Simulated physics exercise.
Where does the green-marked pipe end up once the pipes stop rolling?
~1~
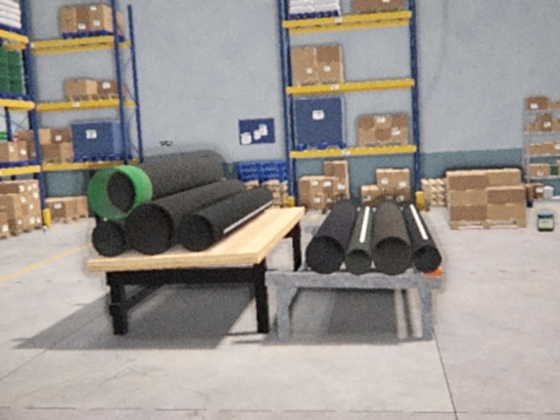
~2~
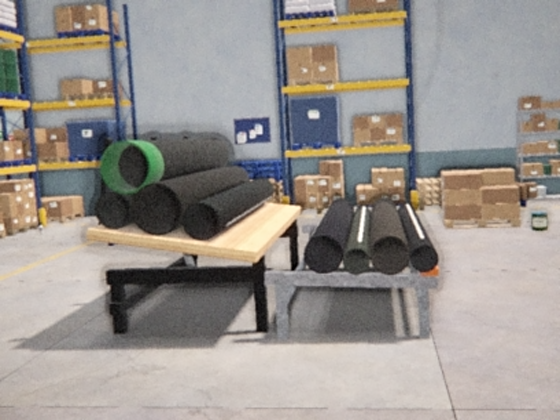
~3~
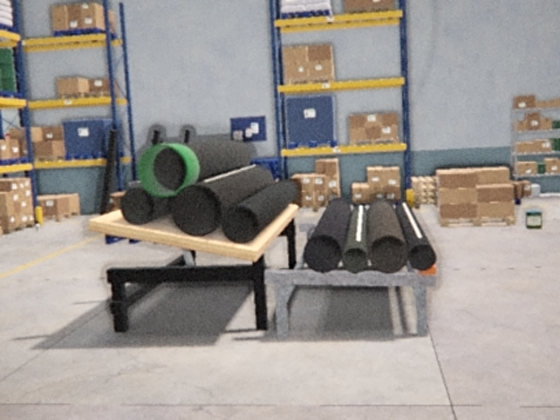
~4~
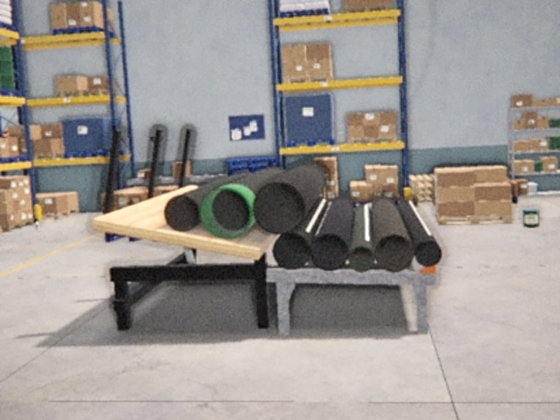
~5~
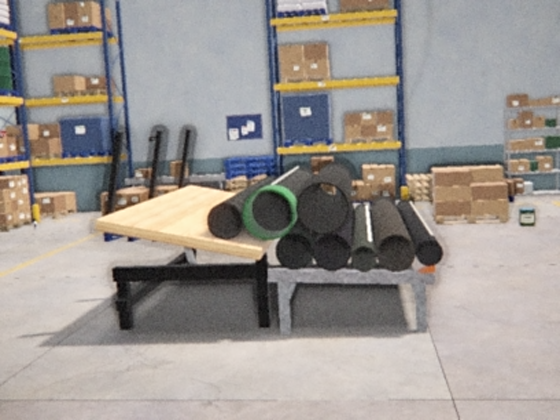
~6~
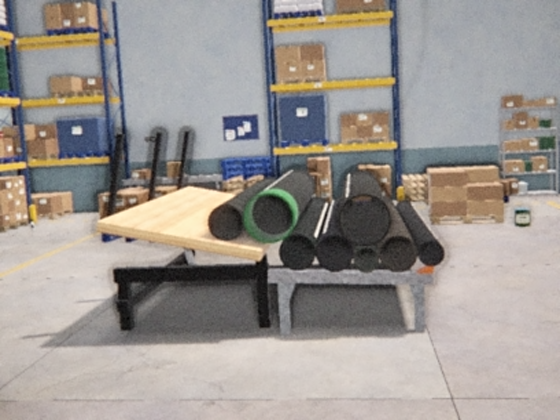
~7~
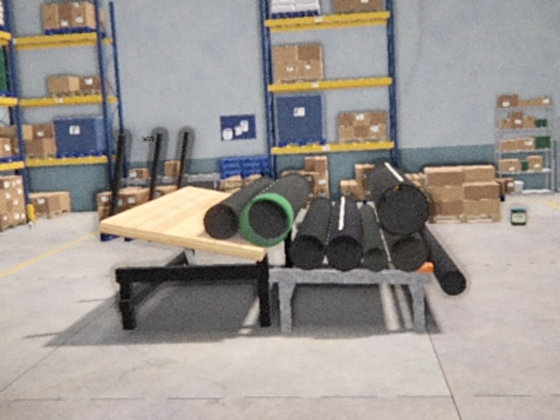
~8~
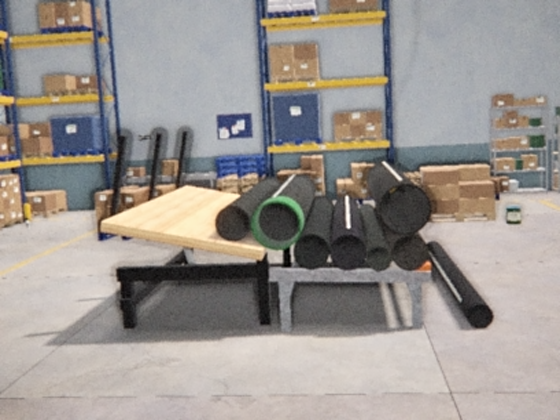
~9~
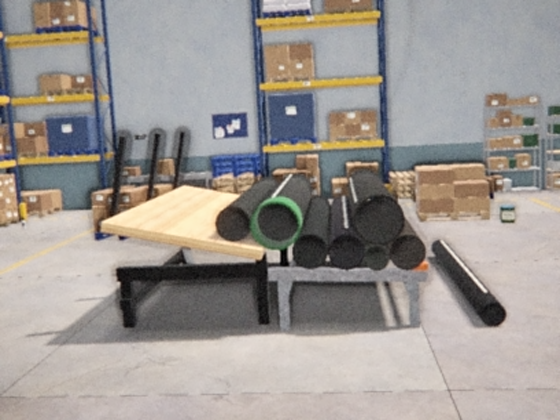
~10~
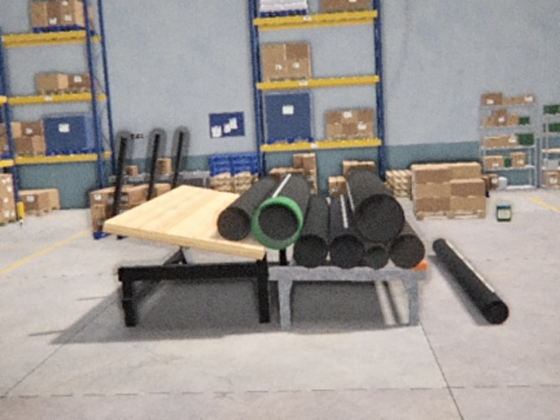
It ends up lying on the grey rack, toward the left end beside the tilted wooden deck.
In a warehouse, a wooden deck tipped up and its dark pipes, one marked green, rolled right onto the low grey rack beside it. One pipe went over the right end to the floor, while the green one settled on the rack's left side.
